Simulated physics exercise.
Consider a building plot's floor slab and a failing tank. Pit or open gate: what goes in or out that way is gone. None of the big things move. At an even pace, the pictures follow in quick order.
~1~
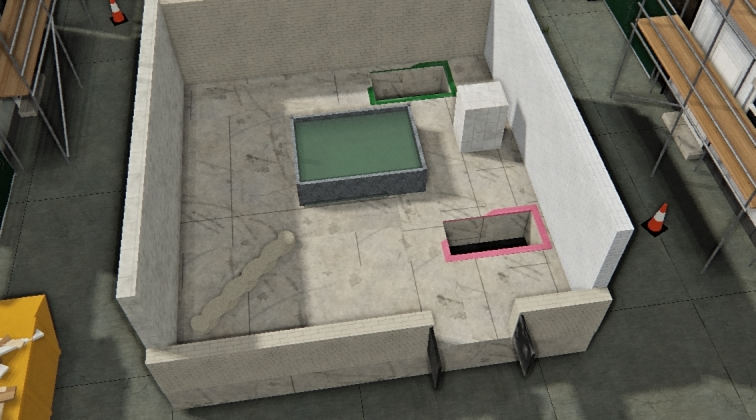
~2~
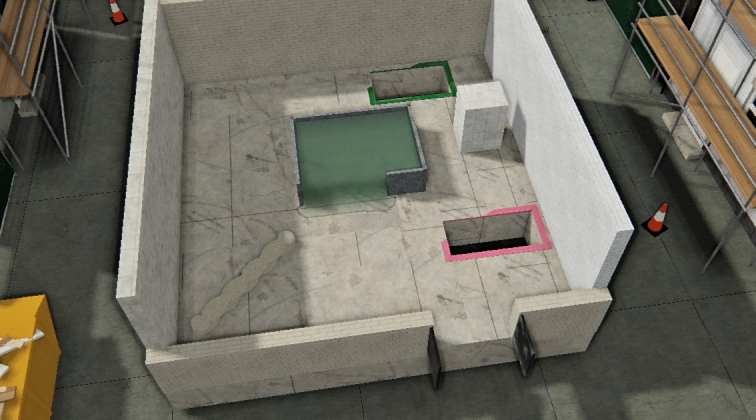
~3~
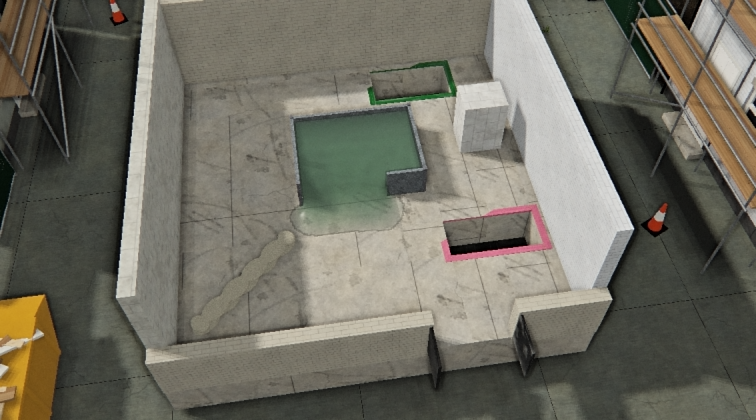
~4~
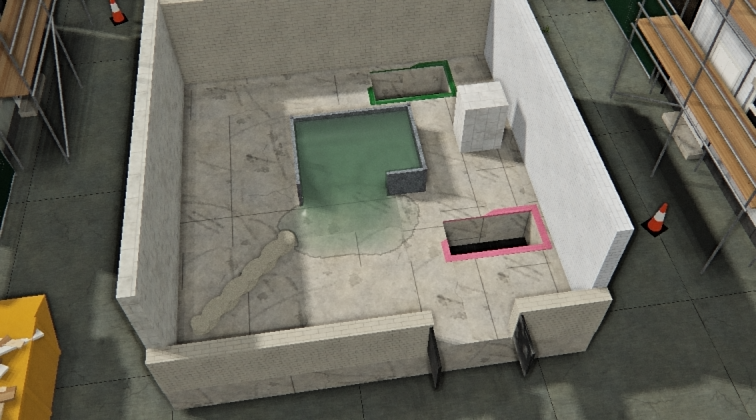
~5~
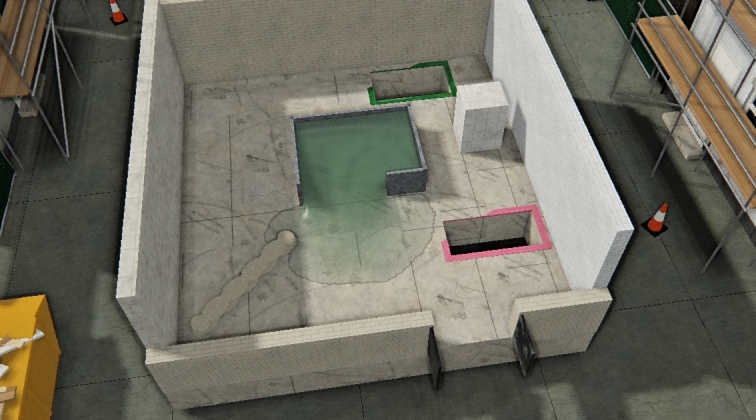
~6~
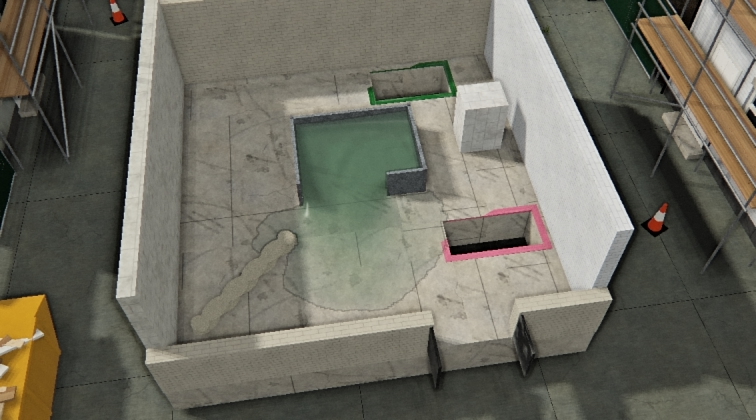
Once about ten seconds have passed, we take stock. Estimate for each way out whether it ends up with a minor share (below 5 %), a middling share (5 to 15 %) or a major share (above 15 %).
Estimates: The gate, a major share; the pink pit, a major share; the green pit, a minor share.
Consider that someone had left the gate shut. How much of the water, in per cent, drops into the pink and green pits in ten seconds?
Pink 35 %, green 0 %.
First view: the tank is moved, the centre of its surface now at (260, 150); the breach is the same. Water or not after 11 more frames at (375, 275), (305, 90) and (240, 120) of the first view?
So, first one got wet, second one stays dry, third one stays dry.
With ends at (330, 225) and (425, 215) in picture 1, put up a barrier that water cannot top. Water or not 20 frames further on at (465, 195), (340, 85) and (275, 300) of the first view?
Okay, the first comes out soaked, the next left untouched, and the last soaked.
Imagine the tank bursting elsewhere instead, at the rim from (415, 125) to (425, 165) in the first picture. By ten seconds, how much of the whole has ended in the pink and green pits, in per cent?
Parts in a hundred: Pink 50, green 25.
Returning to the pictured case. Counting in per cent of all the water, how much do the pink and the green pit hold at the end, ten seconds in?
20 in a hundred, then 0 in a hundred.
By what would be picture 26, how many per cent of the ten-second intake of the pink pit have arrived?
Around 5 %.
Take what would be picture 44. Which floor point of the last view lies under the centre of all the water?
It is near (342, 253).
A moment on, water covers 25 % of the floor; the gate 0 %, the pink pit 0 %, the green pit 0 %.
Next, water covers 35 % of the floor; the gate 3 %, the pink pit 1 %, the green pit 0 %.
Then, water covers 40 % of the floor; the gate 8 %, the pink pit 1 %, the green pit 0 %.
Later, water covers 55 % of the floor; the gate 12 %, the pink pit 6 %, the green pit 0 %.
In the end, water covers 75 % of the floor; the gate 18 %, the pink pit 21 %, the green pit 0 %.
